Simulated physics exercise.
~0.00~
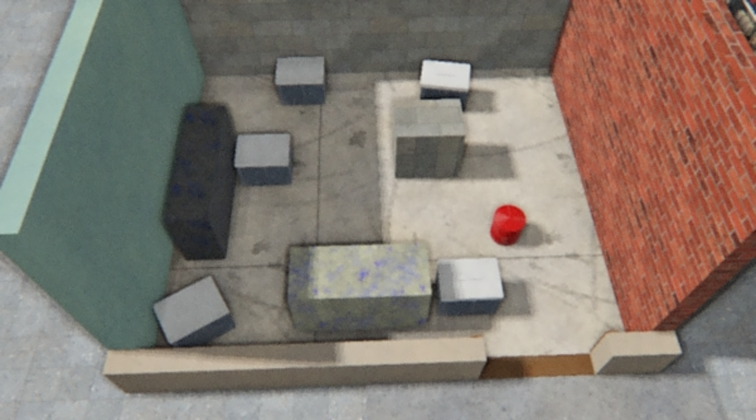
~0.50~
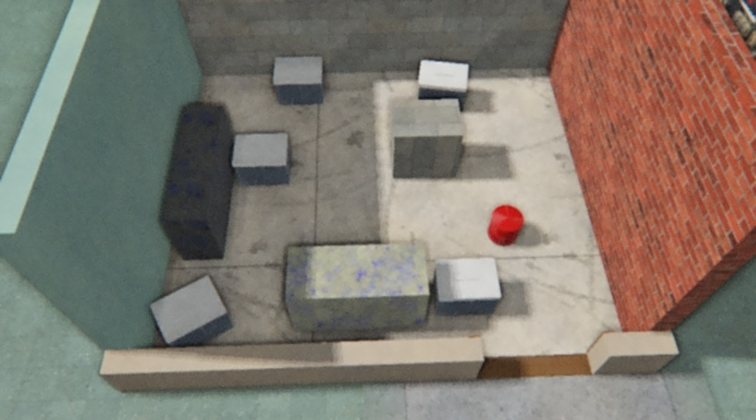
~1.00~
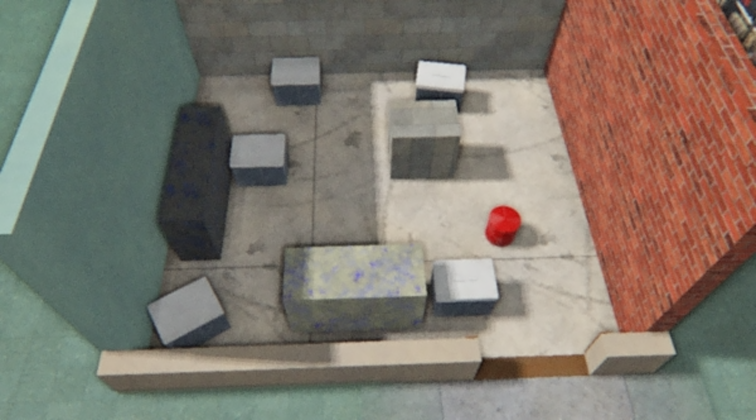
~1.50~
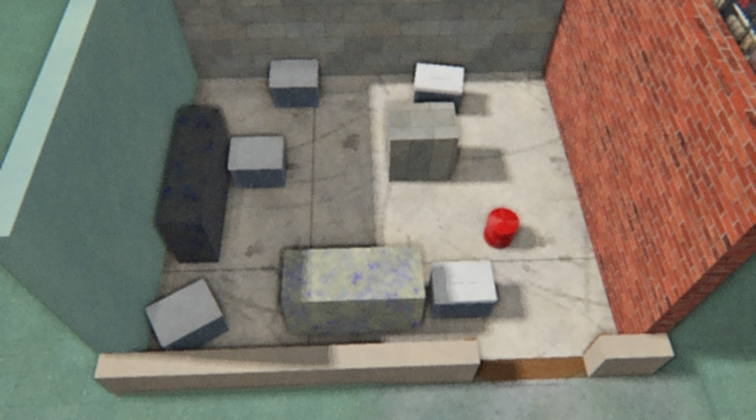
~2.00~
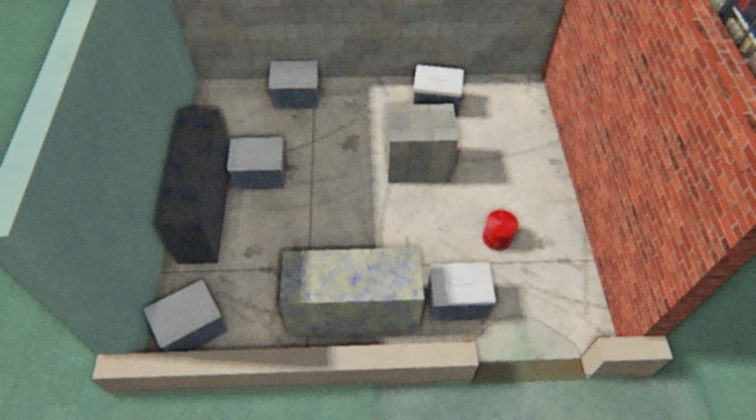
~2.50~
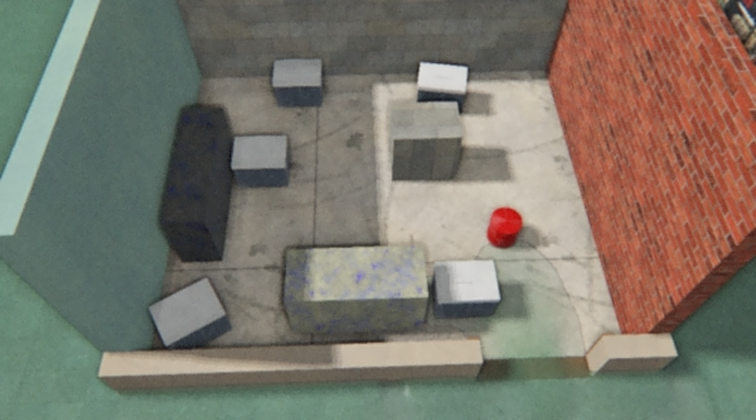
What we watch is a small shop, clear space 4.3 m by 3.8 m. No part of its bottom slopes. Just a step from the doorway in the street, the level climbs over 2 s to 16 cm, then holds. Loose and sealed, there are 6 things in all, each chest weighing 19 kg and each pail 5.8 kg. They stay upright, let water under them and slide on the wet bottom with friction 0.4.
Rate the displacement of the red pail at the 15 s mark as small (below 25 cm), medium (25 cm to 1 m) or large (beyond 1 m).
Large.
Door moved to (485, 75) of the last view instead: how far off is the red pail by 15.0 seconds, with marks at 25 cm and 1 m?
Outcome: The red pail moves far off.
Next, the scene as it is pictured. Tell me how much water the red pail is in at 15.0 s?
Close to 7 centimetres.
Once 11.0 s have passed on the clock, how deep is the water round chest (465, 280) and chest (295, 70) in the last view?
About 5 and 5 cm.
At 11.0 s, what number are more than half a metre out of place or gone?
By that point, 3.
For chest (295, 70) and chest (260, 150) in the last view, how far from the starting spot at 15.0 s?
Shifts: 60 cm / 0 cm.
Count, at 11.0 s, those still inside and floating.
Count: 1.
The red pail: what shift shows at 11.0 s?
Some 250 cm from the start.
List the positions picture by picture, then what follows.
The red pail at (510, 218), on the bottom; 0.0 m2 under water; 0 of 6 have shifted, in the first picture.
The red pail at (508, 218) rests on the ground; water covers 0.0 m2; 0 of 6 have shifted, in the second picture.
The red pail at (505, 219), on the bottom; water covers 0.0 m2; 0 of 6 have shifted, in the third picture.
The red pail at (503, 221) rests on the ground; water covers 0.0 m2; 0 of 6 have shifted, in the fourth picture.
The red pail at (502, 223) rests on the ground; 0.3 m2 under water; 0 of 6 have shifted, in the fifth picture.
The red pail at (507, 220) rests on the ground; 1.0 m2 under water; 0 of 6 have shifted, in the sixth picture.
After 3.5 s the red pail is near (498, 181), 0.5 m from its start, aground; 0 afloat.
After 6.8 s the red pail is near (485, 119), 1.4 m from its start, aground; 0 afloat.
After 11.0 s the red pail is near (355, 74), 2.6 m from its start, afloat; 1 afloat.
After 15.0 s the red pail is near (316, 176), 2.0 m from its start, aground; 2 afloat.
